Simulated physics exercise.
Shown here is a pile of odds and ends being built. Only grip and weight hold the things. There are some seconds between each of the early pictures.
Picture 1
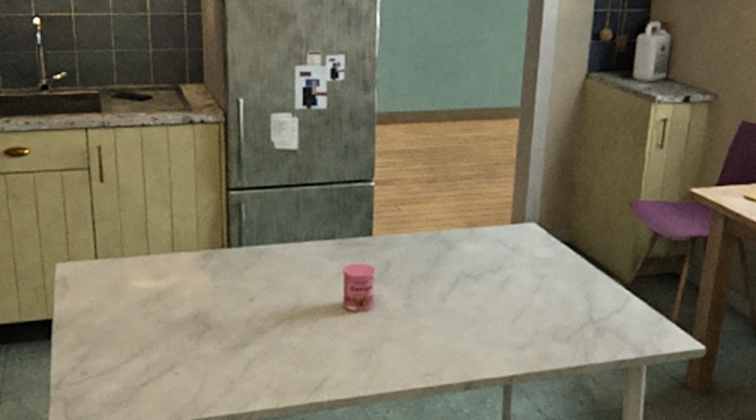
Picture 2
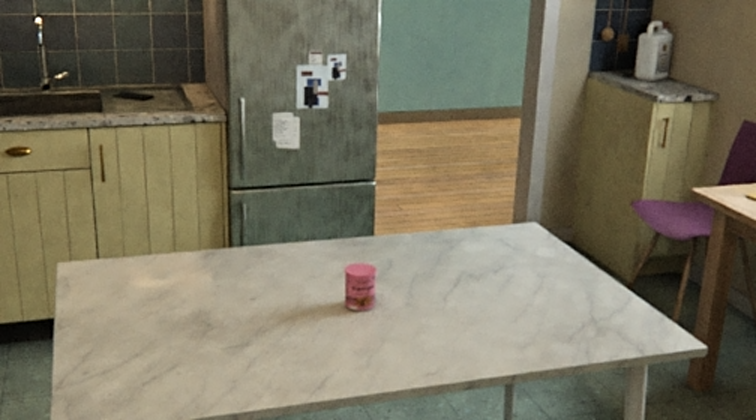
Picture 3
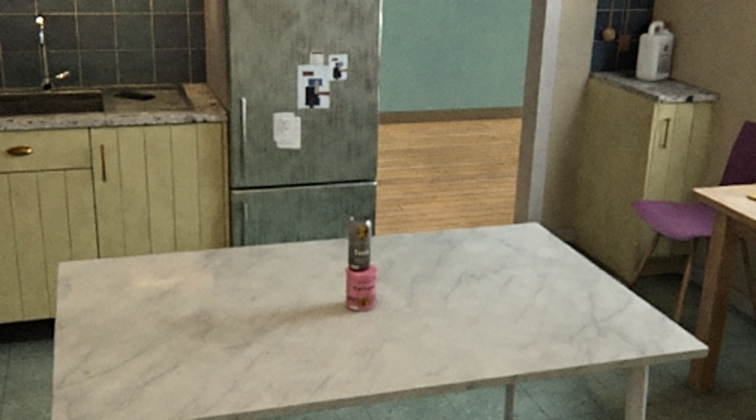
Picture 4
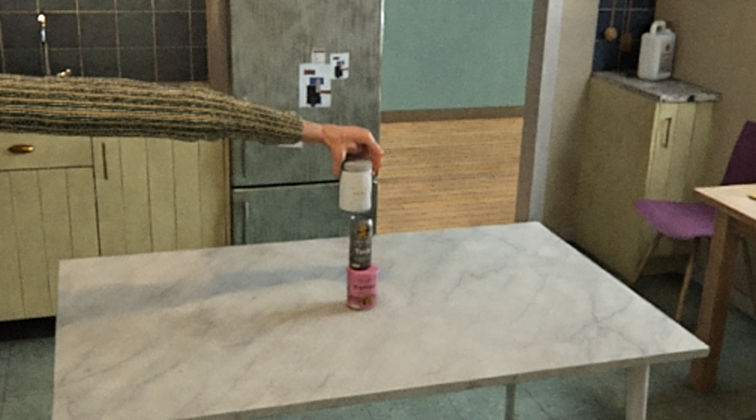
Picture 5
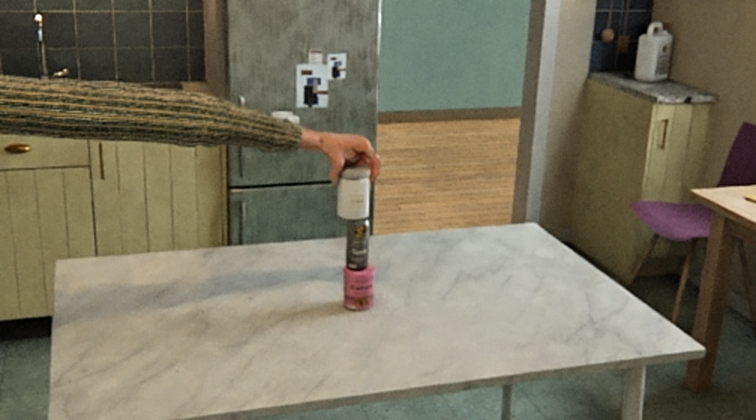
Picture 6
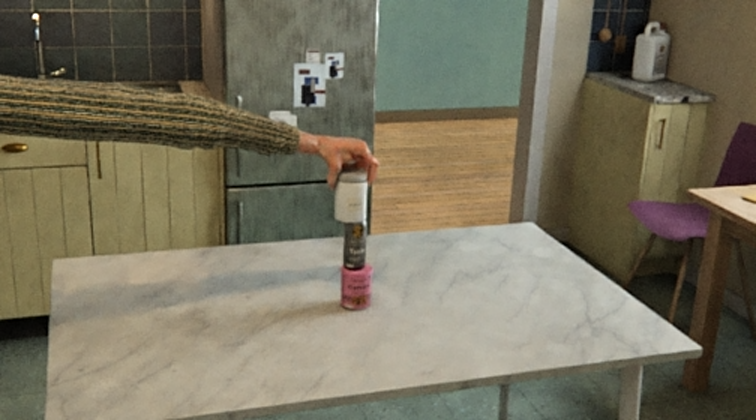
Hand in a ribbed knit sleeve lowering a white jar onto a dark container stacked on a pink pot, on a marble table.
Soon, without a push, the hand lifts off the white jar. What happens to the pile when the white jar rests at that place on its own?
Pretty sure the pile is stable there.
Then, 0.30 s after the last picture, nothing has stirred.
Then, 0.70 s after the last picture, white jar resting near (350, 195).
At rest, all 3 in place. Seen from the same camera at the end, white jar near (350, 195). The pile keeps its balance.
